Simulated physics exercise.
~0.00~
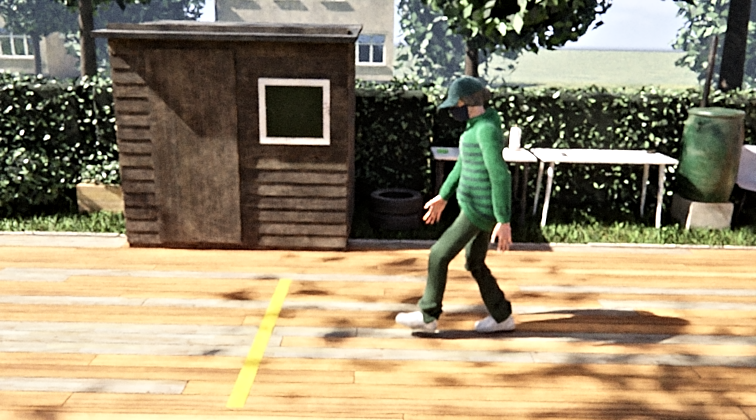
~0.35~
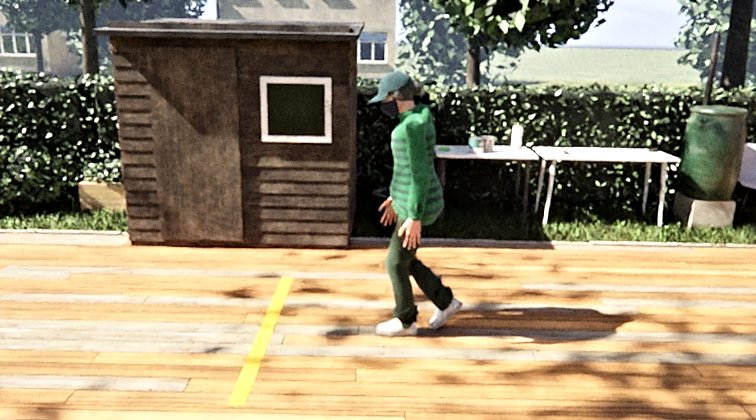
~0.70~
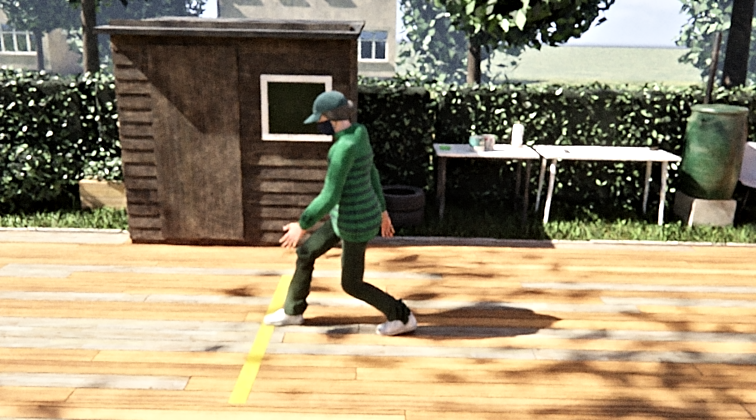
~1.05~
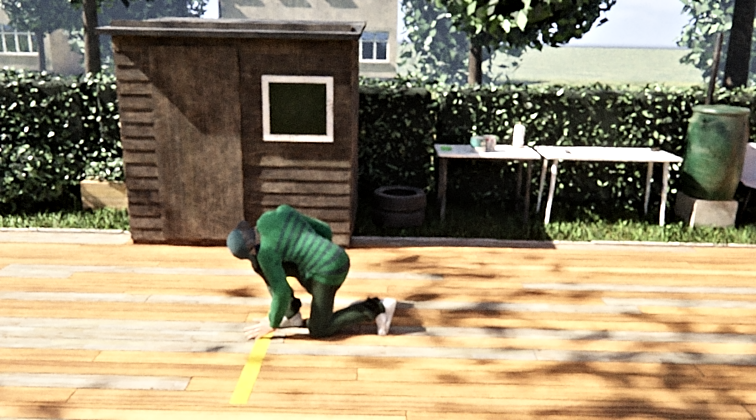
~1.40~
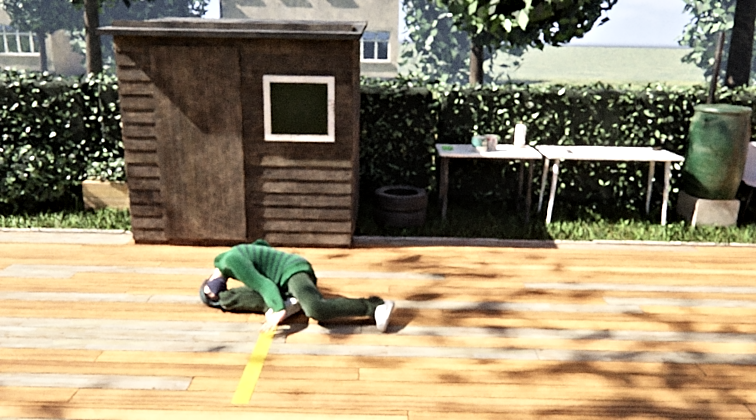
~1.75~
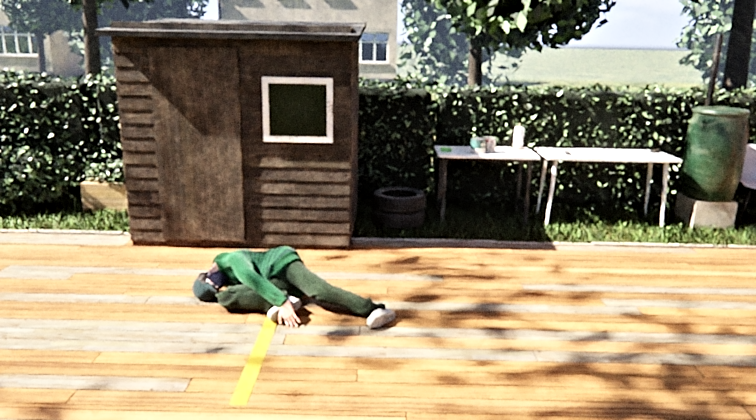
The clip shows a person in a green striped top and cap walking left across wooden decking past a shed, then sinking to the knees and folding forward at a yellow line, ending curled on the ground with the chest beyond it.
